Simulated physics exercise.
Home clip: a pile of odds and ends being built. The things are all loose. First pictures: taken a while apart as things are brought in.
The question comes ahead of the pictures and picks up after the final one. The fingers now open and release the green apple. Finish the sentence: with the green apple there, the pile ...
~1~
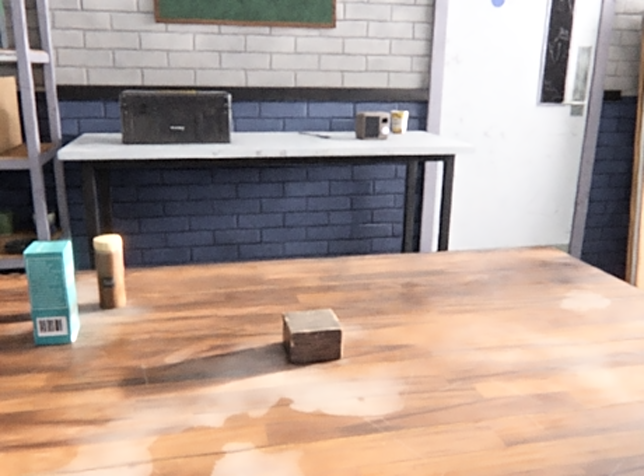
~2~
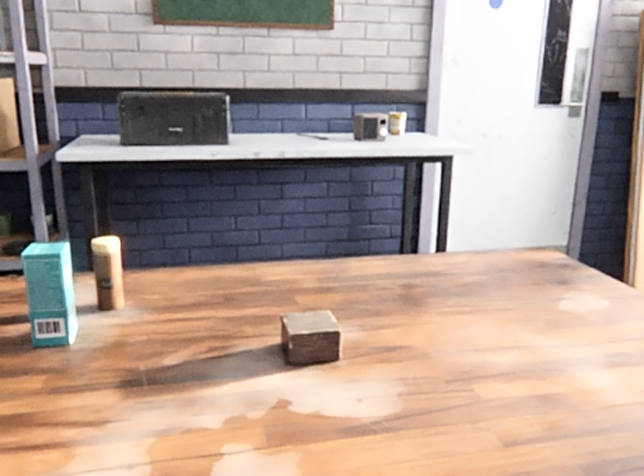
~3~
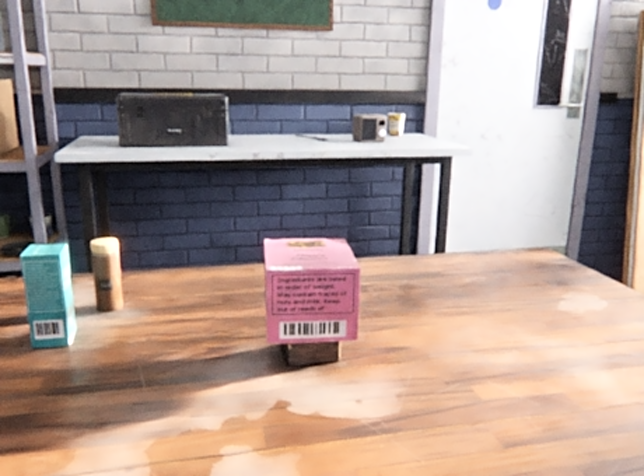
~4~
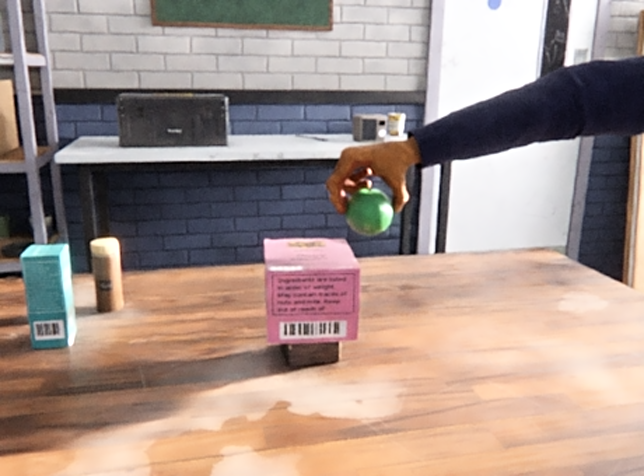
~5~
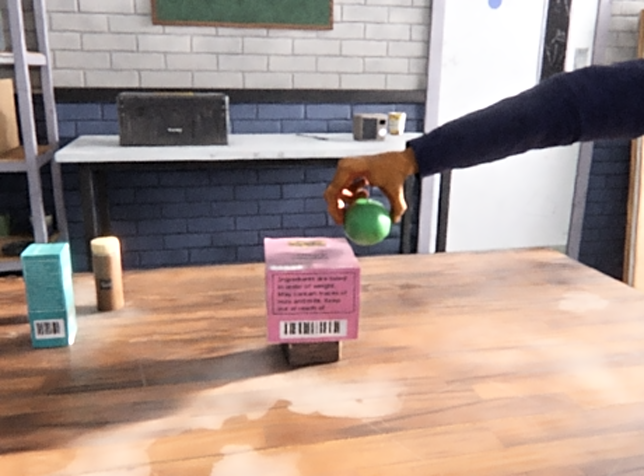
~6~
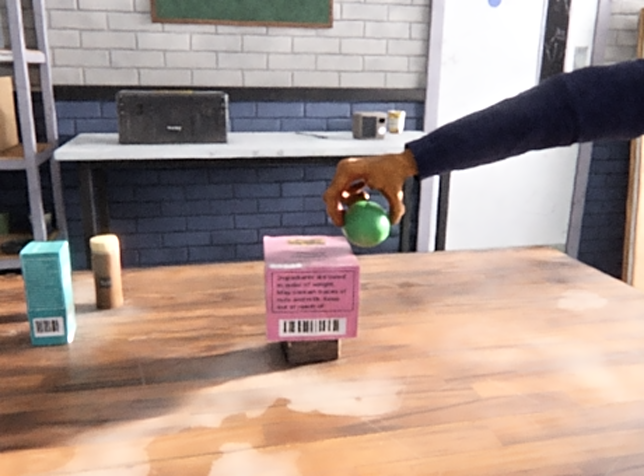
The pile topples.
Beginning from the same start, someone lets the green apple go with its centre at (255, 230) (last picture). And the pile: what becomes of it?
After that, the pile falls over.
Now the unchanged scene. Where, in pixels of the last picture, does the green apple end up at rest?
End position in the final view: Approximately (408, 323).
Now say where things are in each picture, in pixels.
The last thing is not in view yet; turquoise carton (53, 292), in the first picture.
The last thing is not in view yet, in the second picture.
The last thing is not in view yet; turquoise carton (50, 295), in the third picture.
On its way; green apple (368, 212); pink box (309, 288), in the fourth picture.
In place under the hand; green apple (366, 222); turquoise carton (50, 294), in the fifth picture.
In place under the hand; green apple (365, 225); pink box (308, 285), in the sixth picture.
Then, 0.30 s past the last view, green apple now fallen.
Then, 0.50 s past the last view, things are still on the move.
Finally, fallen, green apple; the other 4 still in place. Final places as the last picture's camera would see them, green apple near (409, 323). The pile loses its balance.
